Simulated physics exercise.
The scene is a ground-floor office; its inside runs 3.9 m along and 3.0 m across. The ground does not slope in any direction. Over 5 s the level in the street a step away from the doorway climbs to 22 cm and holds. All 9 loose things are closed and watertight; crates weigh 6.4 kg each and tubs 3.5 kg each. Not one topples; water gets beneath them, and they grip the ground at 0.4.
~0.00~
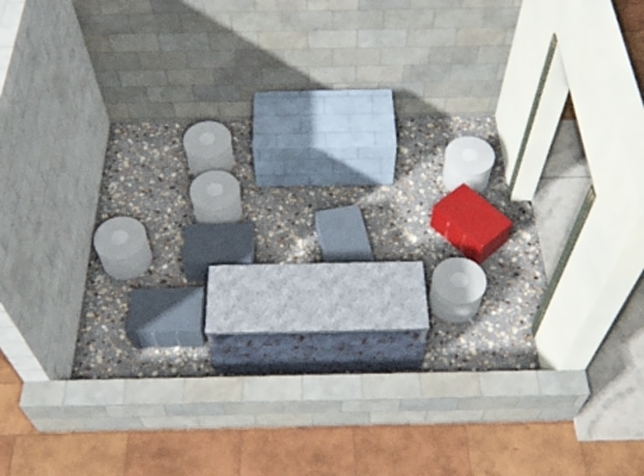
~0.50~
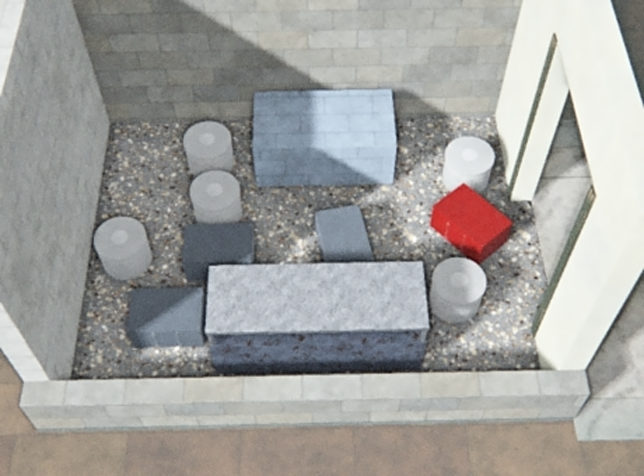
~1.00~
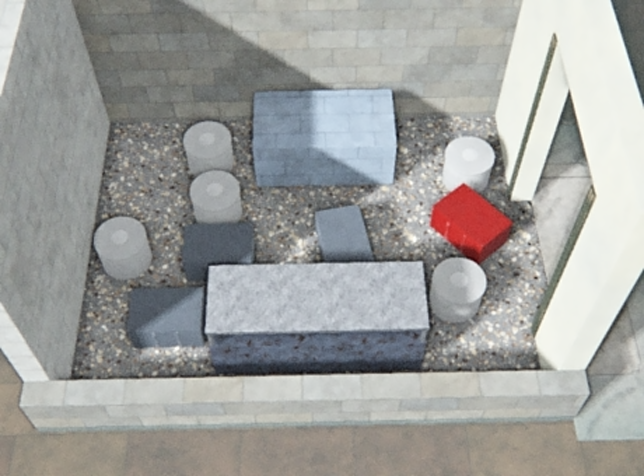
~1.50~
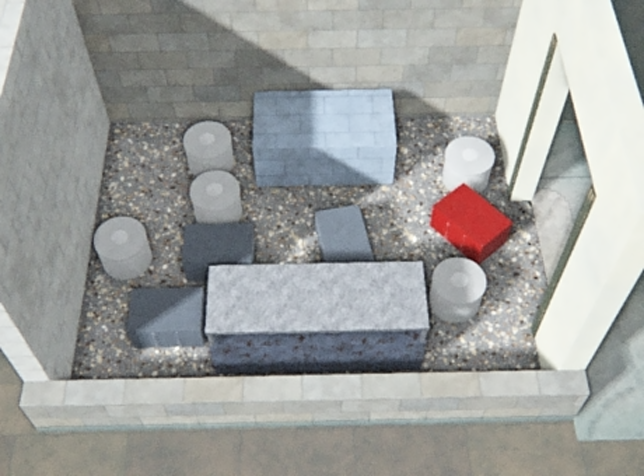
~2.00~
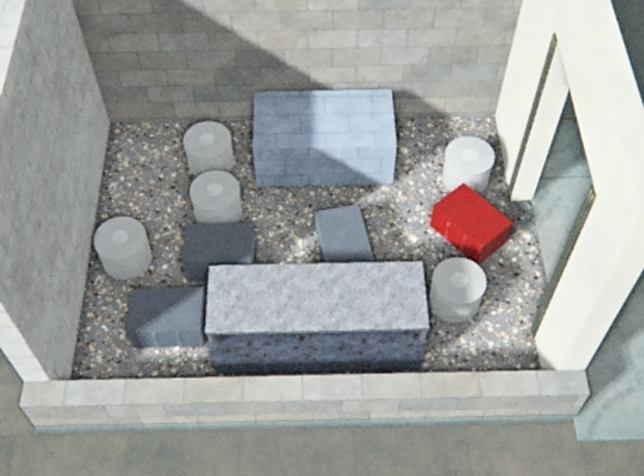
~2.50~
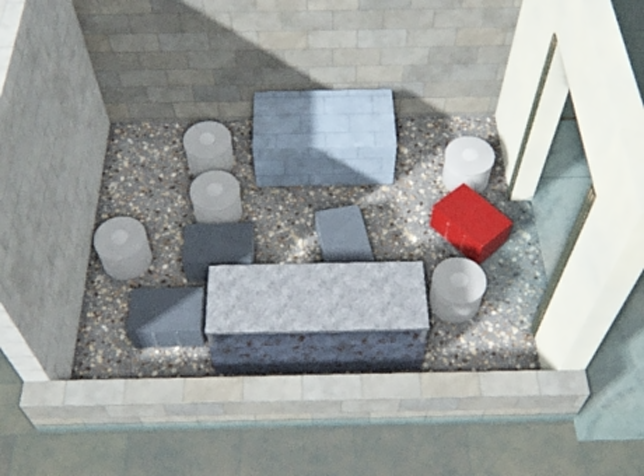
Water spreads over the tiled ground outside the walled room while the blocks inside stay still.
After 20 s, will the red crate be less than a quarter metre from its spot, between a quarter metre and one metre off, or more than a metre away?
The red crate will be more than a metre away.
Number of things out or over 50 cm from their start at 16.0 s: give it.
5 in all.
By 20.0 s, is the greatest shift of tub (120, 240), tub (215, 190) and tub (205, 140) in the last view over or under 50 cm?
The first is bigger, the second bigger and the third not bigger.
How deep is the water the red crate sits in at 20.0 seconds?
24 cm, roughly.
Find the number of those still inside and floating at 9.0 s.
The number is 9.
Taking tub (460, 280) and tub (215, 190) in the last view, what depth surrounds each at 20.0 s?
Around 19 cm and 24 cm.
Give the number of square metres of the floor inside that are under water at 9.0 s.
Some 10.0 m2 of it.
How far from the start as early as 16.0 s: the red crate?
By then it has shifted roughly 300 cm.
After 4.0 s the red crate is near (386, 192), 0.8 m from its start, aground; 1 afloat.
After 9.0 s the red crate is near (261, 180), 1.9 m from its start, afloat; 9 afloat.
After 16.0 s the red crate is near (147, 178), 2.9 m from its start, afloat; 9 afloat.
After 20.0 s the red crate is near (151, 179), 2.9 m from its start, afloat; 9 afloat.
